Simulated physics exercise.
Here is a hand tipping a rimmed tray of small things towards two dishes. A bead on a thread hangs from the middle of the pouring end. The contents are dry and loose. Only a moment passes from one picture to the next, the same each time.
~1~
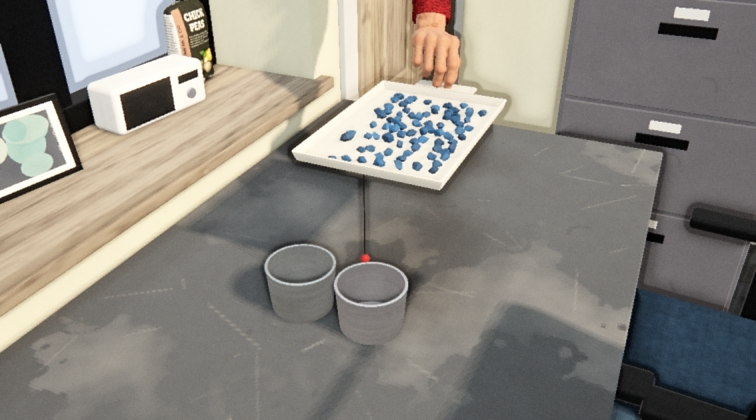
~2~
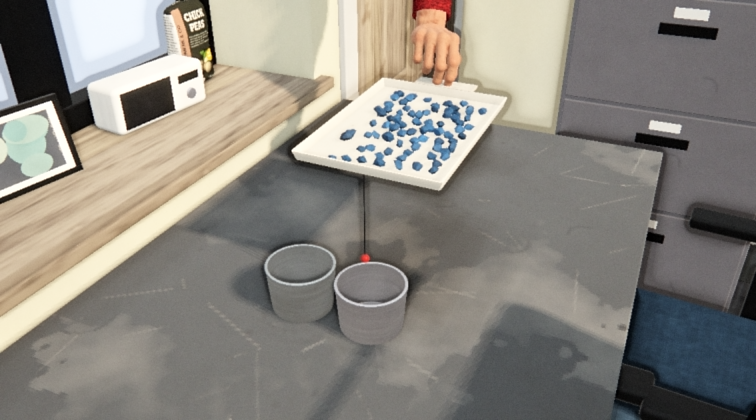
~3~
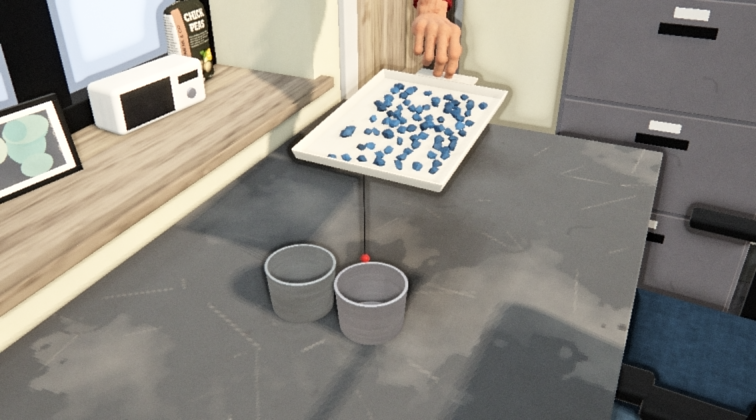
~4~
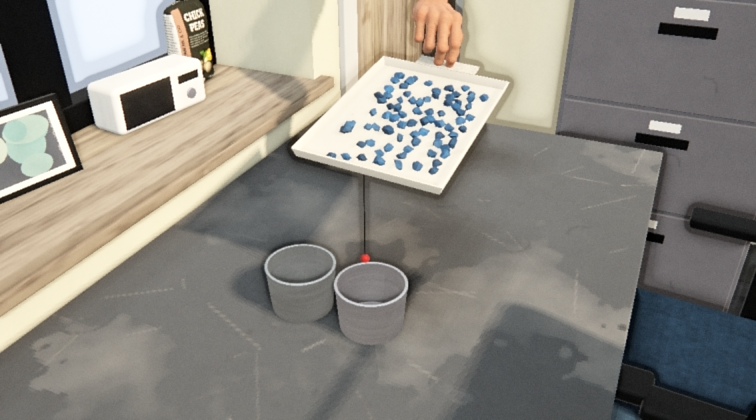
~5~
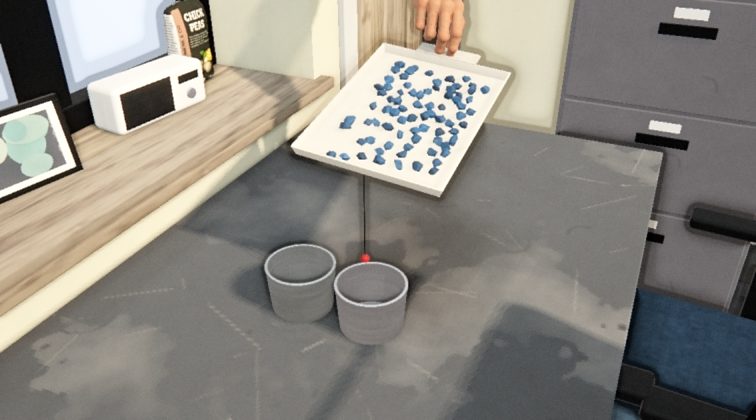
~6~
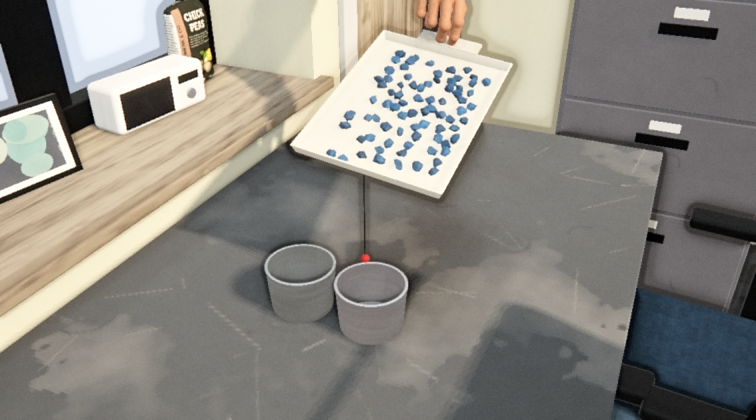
Above a grey table, a hand gradually tilts a white tray of blue stones towards two dishes.
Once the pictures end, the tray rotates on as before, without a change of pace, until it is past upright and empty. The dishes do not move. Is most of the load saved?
Together they catch less than half.
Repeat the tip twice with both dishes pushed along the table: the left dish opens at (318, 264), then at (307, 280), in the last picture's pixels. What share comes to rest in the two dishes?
About 40 and 40 per cent.
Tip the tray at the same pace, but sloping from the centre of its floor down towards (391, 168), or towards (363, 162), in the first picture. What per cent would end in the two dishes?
The first gives 40 %, the second 60 %.
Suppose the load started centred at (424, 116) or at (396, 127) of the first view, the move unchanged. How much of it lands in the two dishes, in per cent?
Near 10 % and 20 %.
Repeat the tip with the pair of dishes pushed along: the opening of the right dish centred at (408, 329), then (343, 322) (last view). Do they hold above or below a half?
At the first place below a half, at the second below a half.
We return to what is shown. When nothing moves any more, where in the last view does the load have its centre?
Around (437, 346).
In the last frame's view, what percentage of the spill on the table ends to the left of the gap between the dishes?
It comes to 0 per cent or so.
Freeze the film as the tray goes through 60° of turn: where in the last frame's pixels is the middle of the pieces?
Around (421, 171).
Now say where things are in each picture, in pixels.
Corners of the pouring end at (296, 150) and (440, 180), level; middle of the load at (411, 133), aquarium stones; left dish at (284, 299); right dish at (356, 320); bead on its thread at (365, 259), in the first frame.
Corners of the pouring end at (296, 150) and (440, 180), level; middle of the load at (411, 132), in the second frame.
Corners of the pouring end at (296, 149) and (440, 182), tipped barely, lowest at the right corner; middle of the load at (411, 128), in the third frame.
Corners of the pouring end at (296, 147) and (440, 185), tipped a little, lowest at the right corner; middle of the load at (411, 123), in the fourth frame.
Corners of the pouring end at (296, 145) and (440, 188), tipped a little, lowest at the right corner; middle of the load at (412, 118), in the fifth frame.
Corners of the pouring end at (295, 143) and (440, 190), tipped clearly, lowest at the right corner; middle of the load at (412, 113), a stray few on the move; left dish at (284, 299); right dish at (356, 320), in the sixth frame.
Soon after the last picture, tray tipped steeply; most on the tray; a small part in the air.
A little later, tray tipped right over; about a quarter on the tray; a small part in the right dish; about half outside both; about a quarter in the air.
Later still, tray tipped past a quarter turn; about a quarter in the right dish; most outside both.
At rest, tray tipped past a quarter turn; about a quarter in the right dish; none in the left dish; most outside both.
